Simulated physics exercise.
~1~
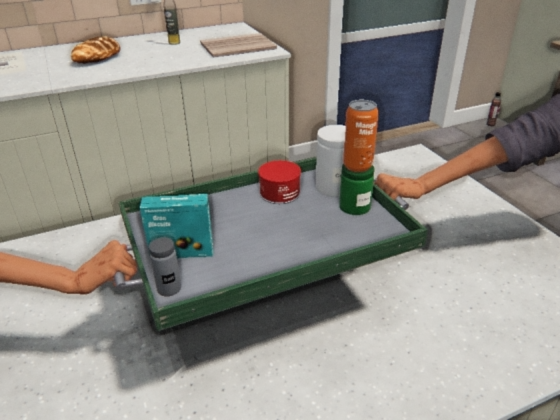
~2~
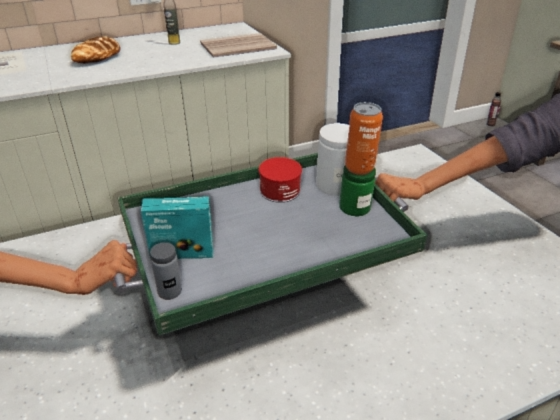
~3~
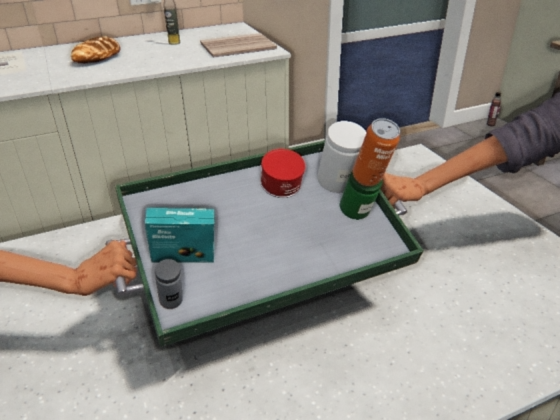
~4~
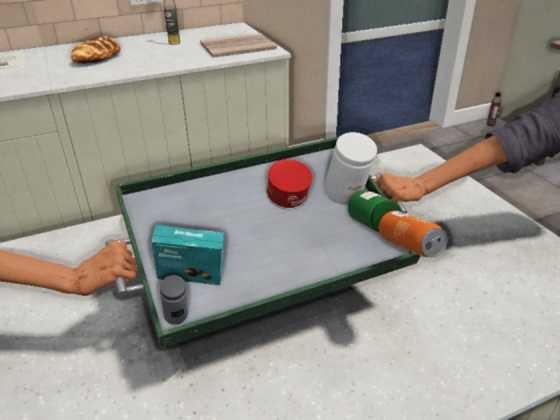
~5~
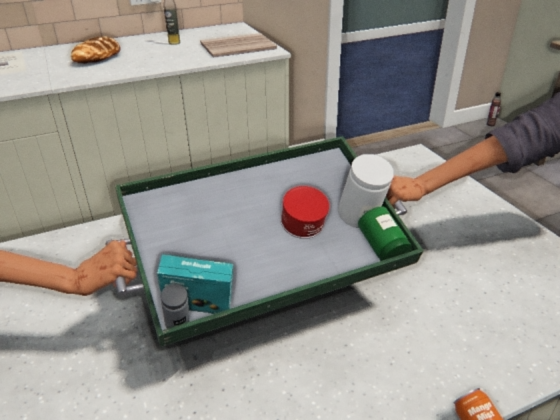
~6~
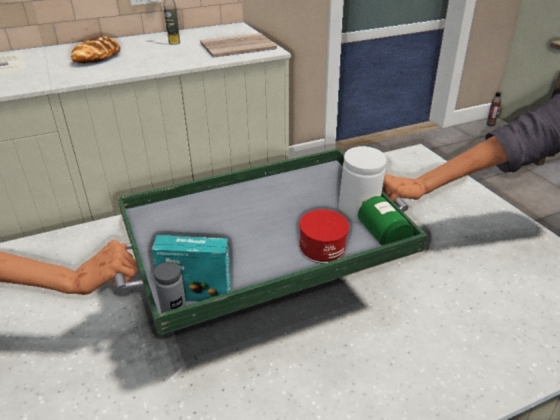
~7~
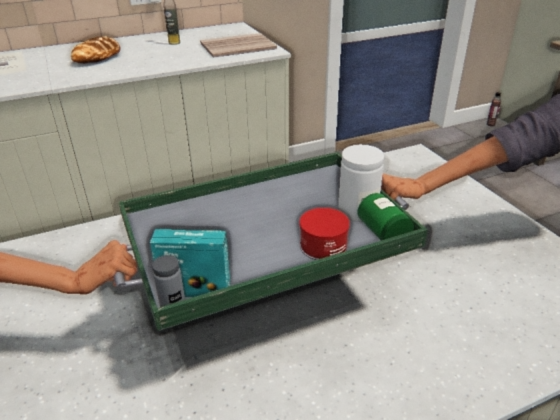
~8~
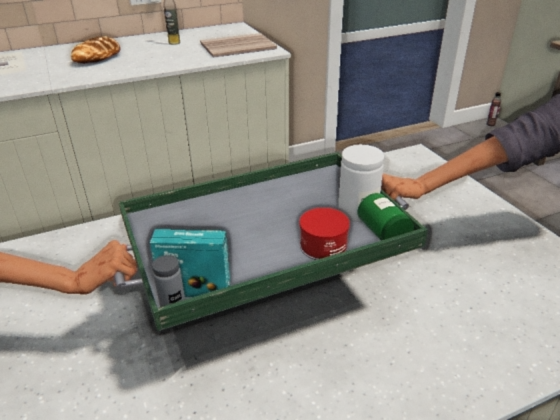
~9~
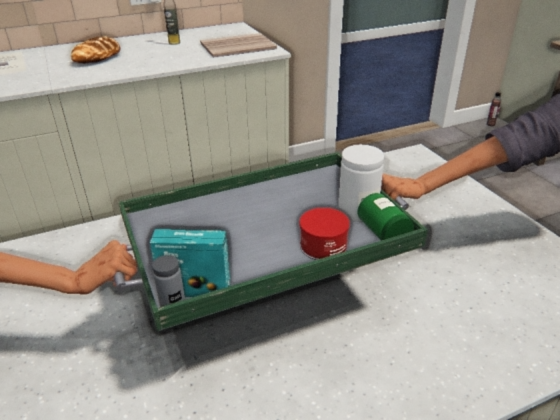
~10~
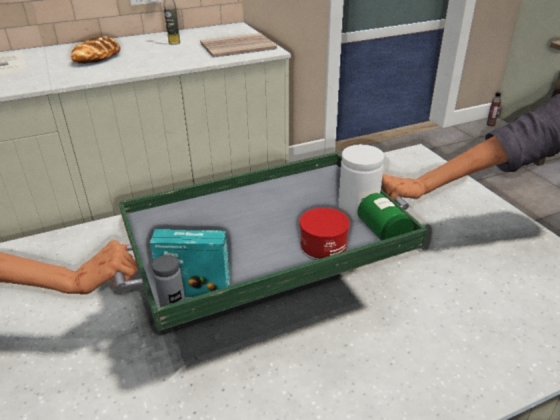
In a kitchen, seen from slightly above, two hands hold a green-rimmed tray over a pale speckled counter, with bread on a worktop behind. A turquoise packet and grey shaker stand at the left, a red tub near the middle, and a white jar at the right beside an orange can stacked on a green jar. The near edge dips, and the can and green jar topple. The can drops off onto the counter and leaves view, while the red tub slides toward the near rim. The tray tips partway back, and everything settles, the green jar still on its side.
